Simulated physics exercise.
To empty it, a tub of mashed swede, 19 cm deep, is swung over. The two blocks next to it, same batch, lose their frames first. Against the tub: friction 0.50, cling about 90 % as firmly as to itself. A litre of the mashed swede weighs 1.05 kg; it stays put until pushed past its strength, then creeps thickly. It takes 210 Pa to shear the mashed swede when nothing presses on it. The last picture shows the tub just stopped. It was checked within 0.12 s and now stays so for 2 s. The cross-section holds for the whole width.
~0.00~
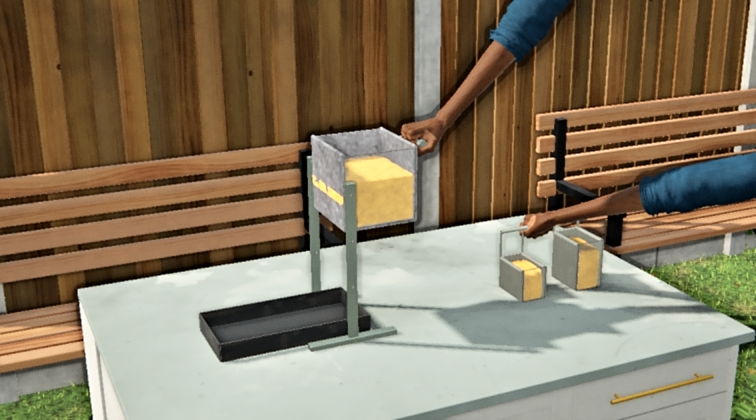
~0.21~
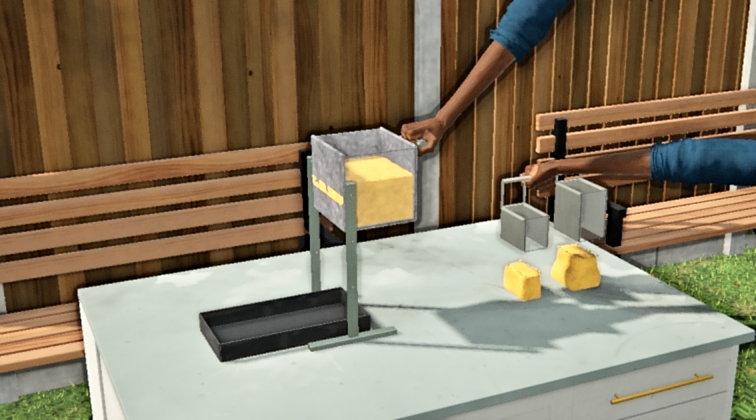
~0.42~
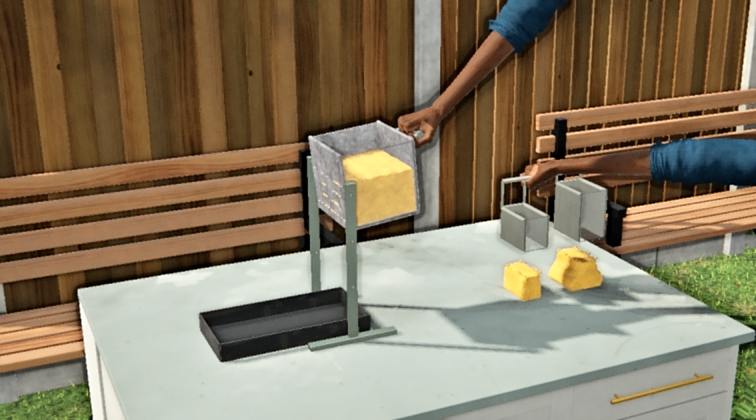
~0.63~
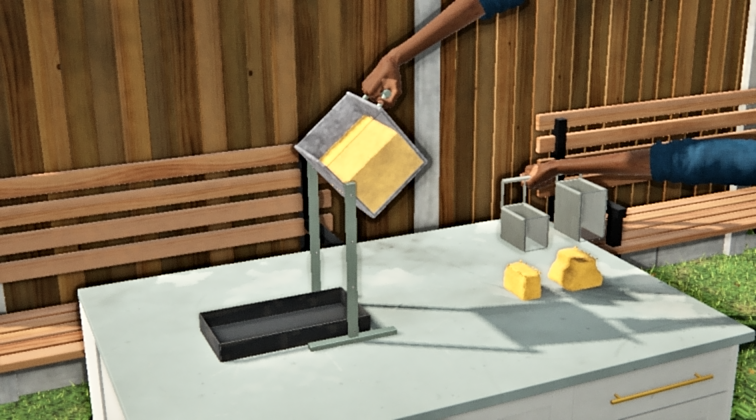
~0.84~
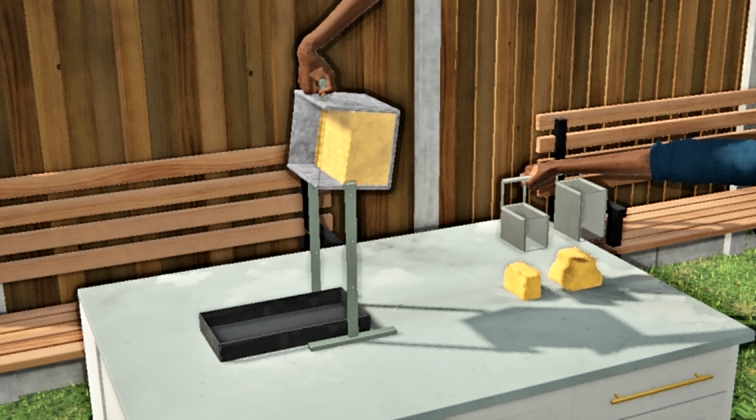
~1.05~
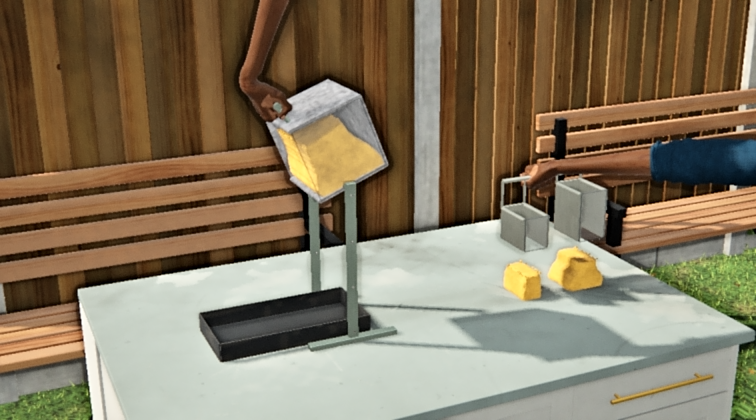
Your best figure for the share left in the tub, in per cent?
It comes to some 0 %.
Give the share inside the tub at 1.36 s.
About 25 %.
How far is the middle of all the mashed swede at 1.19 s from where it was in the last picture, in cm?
About 10 cm.
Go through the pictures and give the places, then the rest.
Handle-side rim at (414, 147), tilt 0 degrees; crest of the mashed swede at (398, 177); block heights 7.7 cm, 12 cm (left to right), in the first frame.
Handle-side rim at (414, 147), tilt 0 degrees; crest of the mashed swede at (398, 177); block heights 7.5 cm, 9.7 cm (left to right), in the second frame.
Handle-side rim at (411, 141), tilt 6 degrees; crest of the mashed swede at (409, 169); block heights 7.4 cm, 8.8 cm (left to right), in the third frame.
Handle-side rim at (380, 111), tilt 40 degrees; crest of the mashed swede at (395, 134); block heights 7.4 cm, 8.7 cm (left to right), in the fourth frame.
Handle-side rim at (326, 110), tilt 82 degrees; crest of the mashed swede at (358, 113); block heights 7.4 cm, 8.7 cm (left to right), in the fifth frame.
Handle-side rim at (291, 134), tilt 111 degrees; crest of the mashed swede at (339, 124); block heights 7.4 cm, 8.7 cm (left to right), in the sixth frame.
After 1.19 s, the tub is at 111 degrees and holds 50 %.
After 1.36 s, the tub is at 111 degrees and holds 27 %.
After 1.53 s, the tub is at 111 degrees and holds 19 %.
After 1.70 s, the tub is at 111 degrees and holds 14 %.
After 3.05 s, the tub is at 111 degrees and holds 0 %.
